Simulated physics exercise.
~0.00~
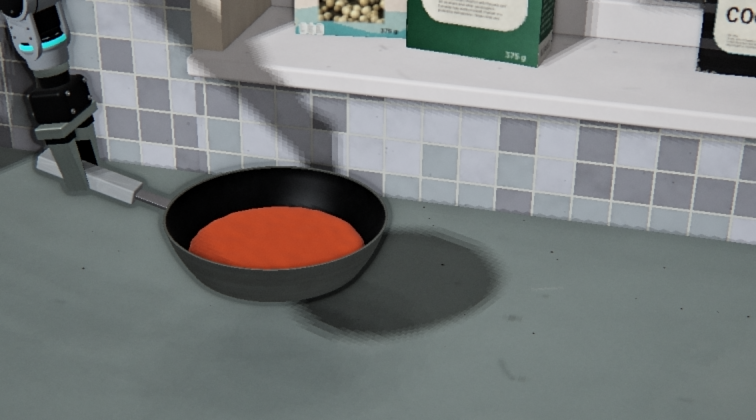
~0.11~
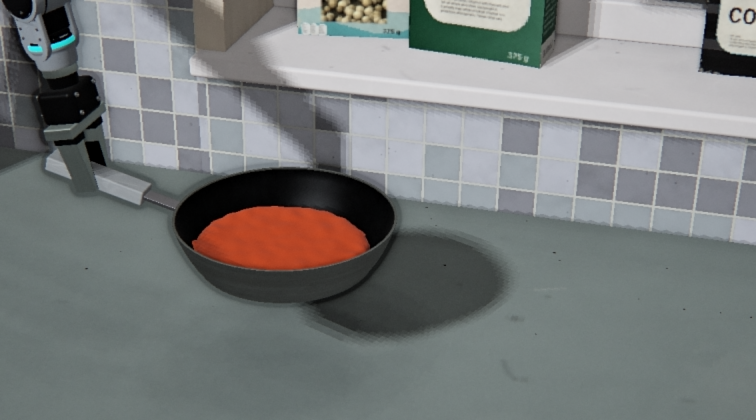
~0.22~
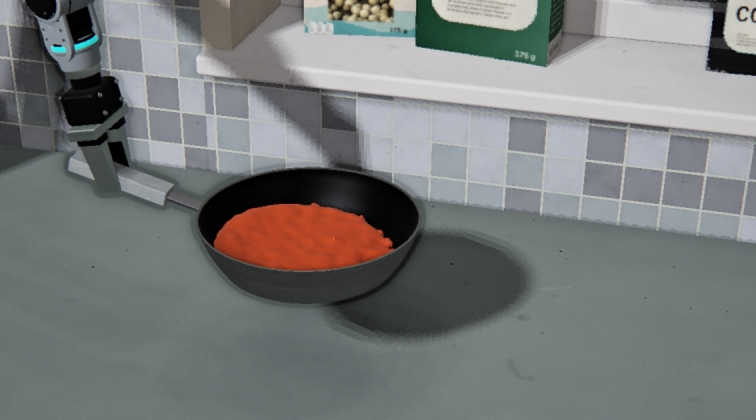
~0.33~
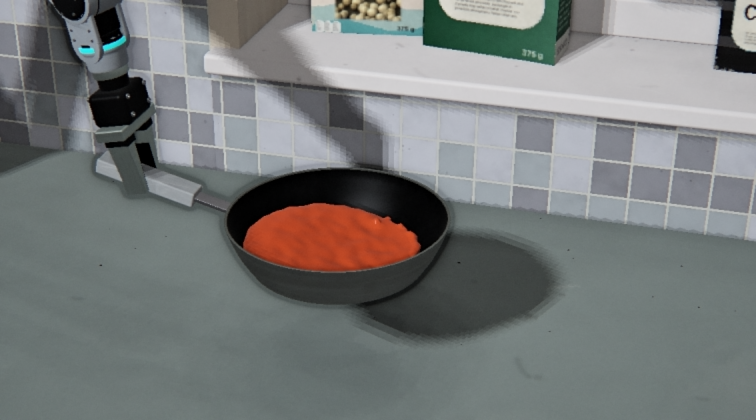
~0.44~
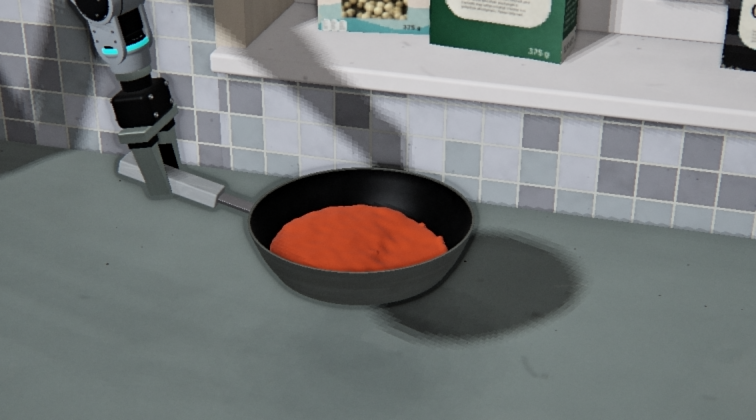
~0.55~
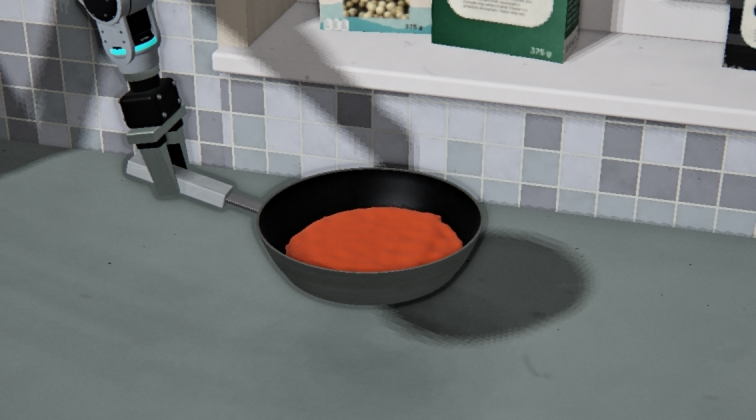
A robotic arm slides a dark frying pan holding orange-red liquid to the right along a grey-green counter, beneath a shelf of packages, while the liquid's surface ripples and shifts within the pan and the background drifts slightly right.
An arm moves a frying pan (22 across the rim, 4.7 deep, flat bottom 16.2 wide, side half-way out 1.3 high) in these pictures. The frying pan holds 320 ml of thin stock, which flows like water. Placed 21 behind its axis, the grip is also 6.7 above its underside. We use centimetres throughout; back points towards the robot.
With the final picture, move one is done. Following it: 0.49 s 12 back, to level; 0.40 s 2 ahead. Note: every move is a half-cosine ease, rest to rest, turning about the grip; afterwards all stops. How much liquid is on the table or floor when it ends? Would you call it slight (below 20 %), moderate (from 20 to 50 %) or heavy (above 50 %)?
I would call it slight.
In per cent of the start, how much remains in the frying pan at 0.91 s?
My guess is near 100 in a hundred.
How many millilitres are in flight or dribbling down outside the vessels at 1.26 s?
It comes to close to 40 ml.
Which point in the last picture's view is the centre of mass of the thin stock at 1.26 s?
It is centred at about (211, 230).
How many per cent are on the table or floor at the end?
I reckon close to 14 in a hundred.
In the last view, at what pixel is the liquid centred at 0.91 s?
Roughly at (307, 241).
After 0.91 s, level, liquid up to 17 above the table; 320 ml in the frying pan.
After 1.26 s, level, liquid up to 17 above the table; 280 ml in the frying pan, 5 ml on the table or floor, 40 ml in the air or running down outside.
After 1.64 s, level, liquid up to 16 above the table; 275 ml in the frying pan, 45 ml on the table or floor.
After 2.44 s, level, liquid up to 14 above the table; 275 ml in the frying pan, 45 ml on the table or floor.
In the end, 275 ml in the frying pan, 45 ml on the table or floor. That is 14 % on the table or floor.
